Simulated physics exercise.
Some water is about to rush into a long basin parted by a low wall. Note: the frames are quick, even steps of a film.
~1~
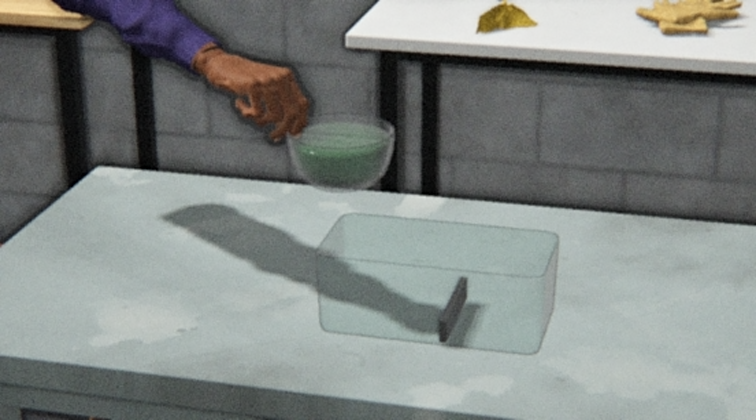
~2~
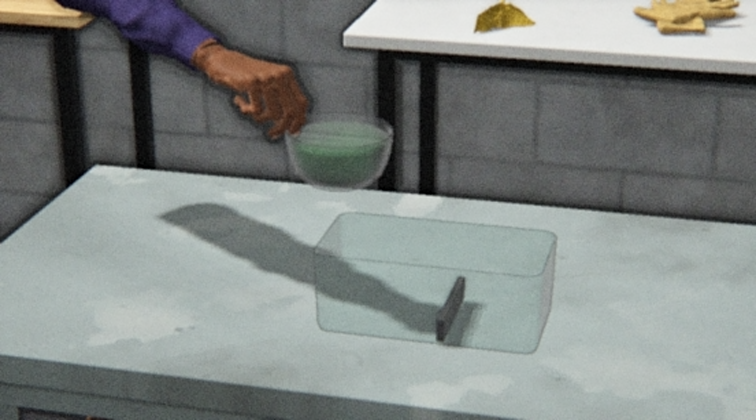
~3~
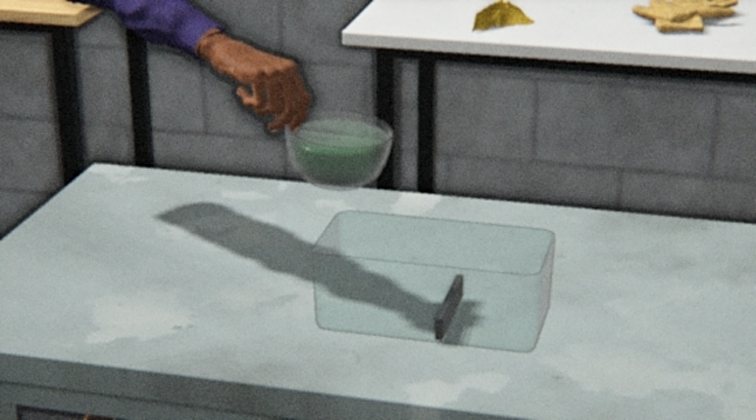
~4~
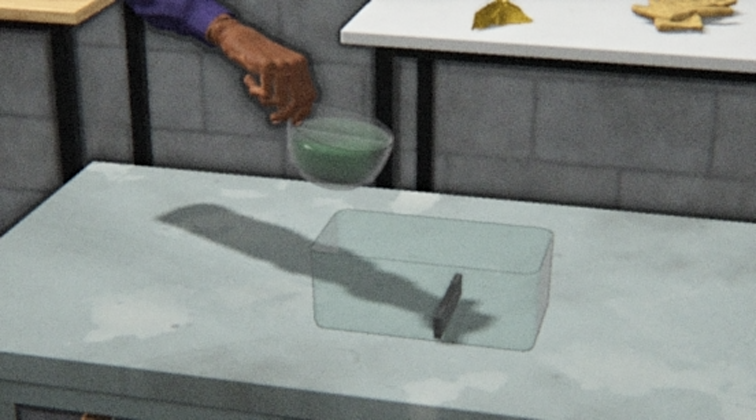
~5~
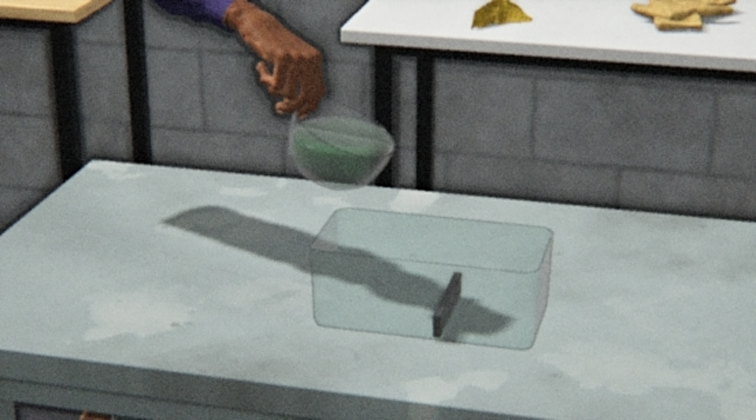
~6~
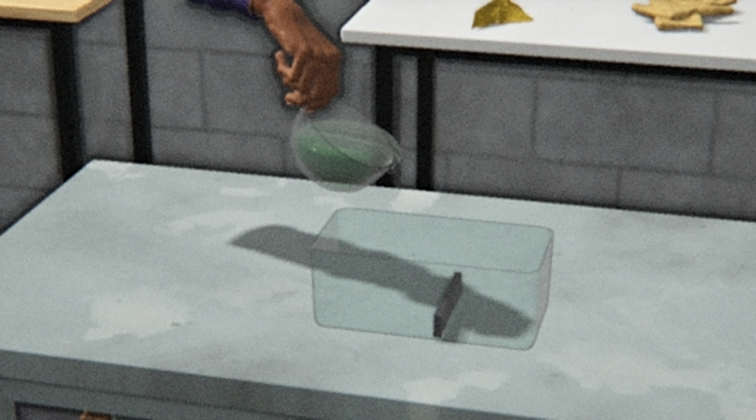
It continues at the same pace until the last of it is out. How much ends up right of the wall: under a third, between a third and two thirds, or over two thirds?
Under a third.
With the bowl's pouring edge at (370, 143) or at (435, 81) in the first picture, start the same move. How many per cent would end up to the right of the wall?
You'd get 25 percent from the first and 60 percent from the second.
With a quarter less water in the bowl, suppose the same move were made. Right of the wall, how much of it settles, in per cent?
I'd say roughly 10 percent.
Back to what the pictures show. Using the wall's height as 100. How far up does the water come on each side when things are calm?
Left side: Approx. 70 %; right side: Approx. 30 %.
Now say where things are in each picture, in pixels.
In the first picture, it leans 0°; its right rim is at (392, 136); the water meets the walls at (293, 133) and (392, 141); the long basin's rim runs from (329, 234) to (552, 256); the wall's top is at (454, 299).
In the second picture, it leans 2°; its right rim is at (390, 137); the water meets the walls at (291, 132) and (389, 141).
In the third picture, it leans 6°; its right rim is at (391, 139); the water meets the walls at (292, 129) and (389, 141).
In the fourth picture, it leans 14°; its right rim is at (391, 145); the water meets the walls at (293, 127) and (391, 142).
In the fifth picture, it leans 23°; its right rim is at (392, 153); the water meets the walls at (295, 126) and (393, 149); 2 per cent is over the edge.
In the sixth picture, it leans 35°; its right rim is at (391, 164); the water meets the walls at (296, 129) and (389, 154); 8 per cent is over the edge.
A moment on, the bowl is tipped right over and 14 per cent is still to pour, 48 is left of the wall and 7 right of it.
Next, the bowl is tipped right over and 0 per cent is still to pour, 80 is left of the wall and 14 right of it.
Then the bowl is tipped right over and 0 per cent is still to pour, 77 is left of the wall and 20 right of it.
Later the bowl is tipped right over and 0 per cent is still to pour, 75 is left of the wall and 22 right of it.
At rest 75 per cent lies left of the wall, 22 right of it and 3 outside.
